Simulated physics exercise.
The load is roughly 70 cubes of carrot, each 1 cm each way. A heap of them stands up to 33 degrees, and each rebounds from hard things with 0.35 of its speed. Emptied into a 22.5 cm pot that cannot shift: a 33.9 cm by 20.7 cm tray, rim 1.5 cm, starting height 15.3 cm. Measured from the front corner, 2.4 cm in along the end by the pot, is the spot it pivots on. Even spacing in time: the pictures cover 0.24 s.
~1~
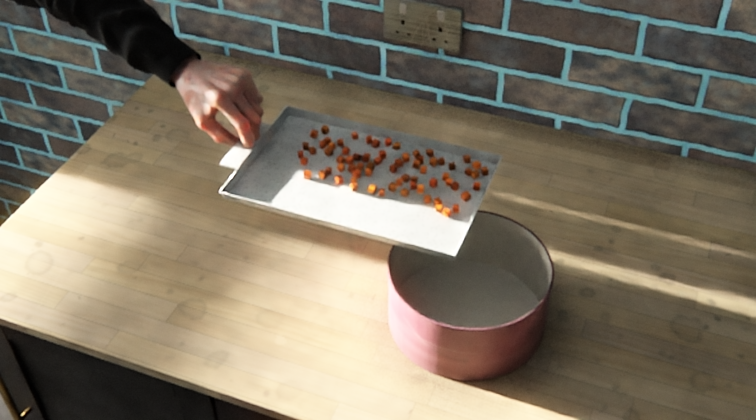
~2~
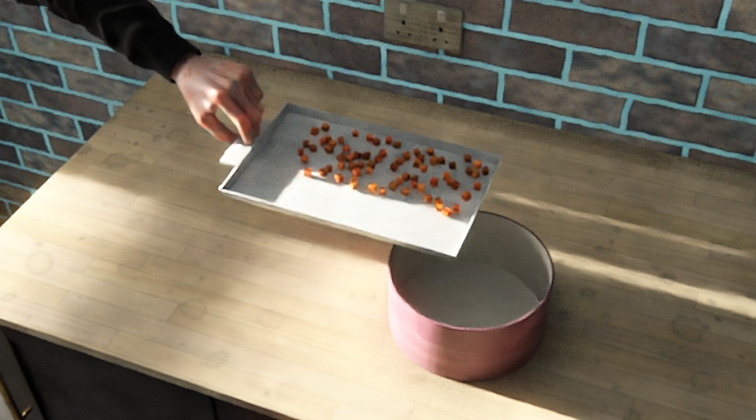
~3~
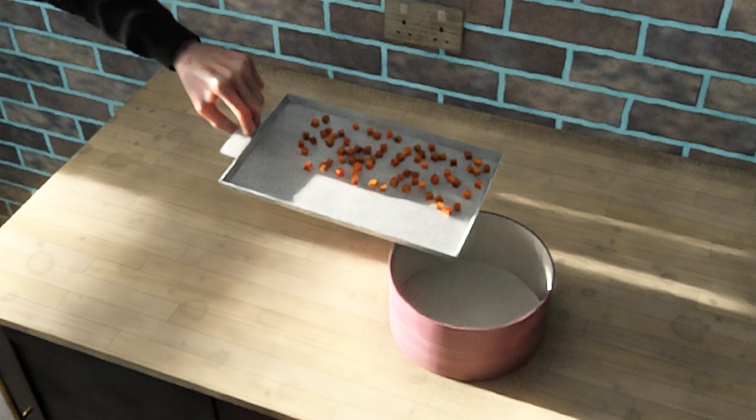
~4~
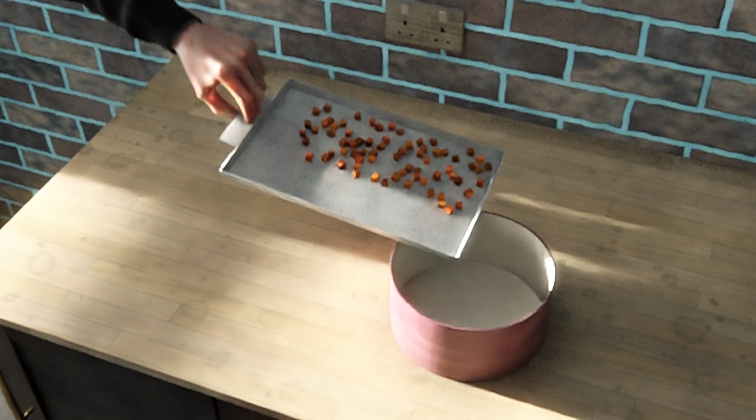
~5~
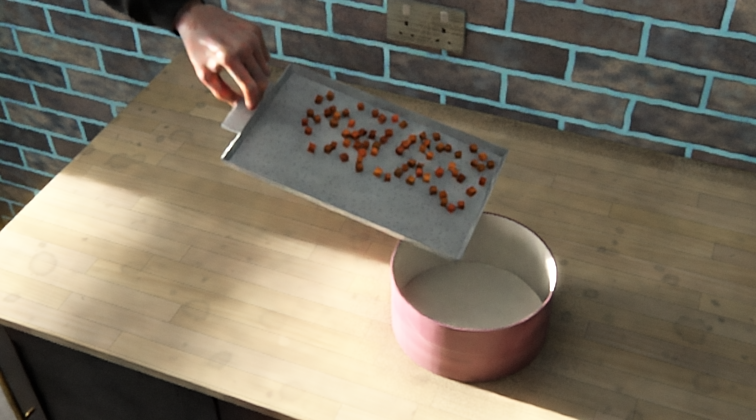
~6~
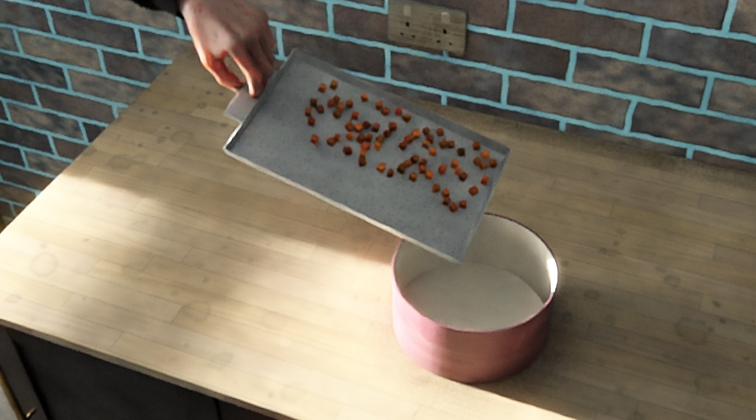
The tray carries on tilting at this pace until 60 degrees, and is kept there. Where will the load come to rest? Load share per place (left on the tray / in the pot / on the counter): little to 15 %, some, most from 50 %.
Tray: Some; pot: Most; counter: Little.
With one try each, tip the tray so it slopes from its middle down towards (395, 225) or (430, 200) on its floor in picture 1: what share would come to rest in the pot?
That would be close to 75 per cent and then close to 30 per cent.
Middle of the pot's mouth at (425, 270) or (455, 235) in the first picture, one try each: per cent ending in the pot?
About 45 and 30 per cent.
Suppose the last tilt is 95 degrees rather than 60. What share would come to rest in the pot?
You'd end up with some 100 % in the pot.
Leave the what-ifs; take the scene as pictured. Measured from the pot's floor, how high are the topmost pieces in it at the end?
Some 1.5 cm.
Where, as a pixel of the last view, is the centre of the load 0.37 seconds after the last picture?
The load's centre is near (454, 157) at that time.
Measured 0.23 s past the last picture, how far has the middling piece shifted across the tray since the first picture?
Displacement on the tray: About 1 cm.
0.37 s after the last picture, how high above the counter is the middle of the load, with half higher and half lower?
Some 26 cm above the counter.
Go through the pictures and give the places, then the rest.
Tray tilt 0 degrees, front corners at (224, 190) and (453, 252); middle of the pieces at (393, 169); pot at (470, 266), in the first frame.
Tray tilt 1 degrees, front corners at (224, 188) and (454, 252); middle of the pieces at (394, 167), in the second frame.
Tray tilt 4 degrees, front corners at (224, 180) and (455, 253), lowest corner right front; middle of the pieces at (395, 163), in the third frame.
Tray tilt 8 degrees, front corners at (224, 169) and (457, 254), lowest corner right front; middle of the pieces at (397, 157), in the fourth frame.
Tray tilt 13 degrees, front corners at (226, 158) and (458, 255), lowest corner right front; middle of the pieces at (400, 151), in the fifth frame.
Tray tilt 18 degrees, front corners at (229, 147) and (460, 257), lowest corner right front; middle of the pieces at (403, 146); pot at (475, 268), in the sixth frame.
Then, 0.23 s after the last picture, tilt 40 degrees; the tray holds 100 %, the pot 0 %.
Then, 0.37 s after the last picture, tilt 53 degrees; the tray holds 100 %, the pot 0 %.
Then, 0.65 s after the last picture, tilt 60 degrees; the tray holds 40 %, the pot 50 %.
In the end, tray 25 %, pot 70 %, counter 0 %.
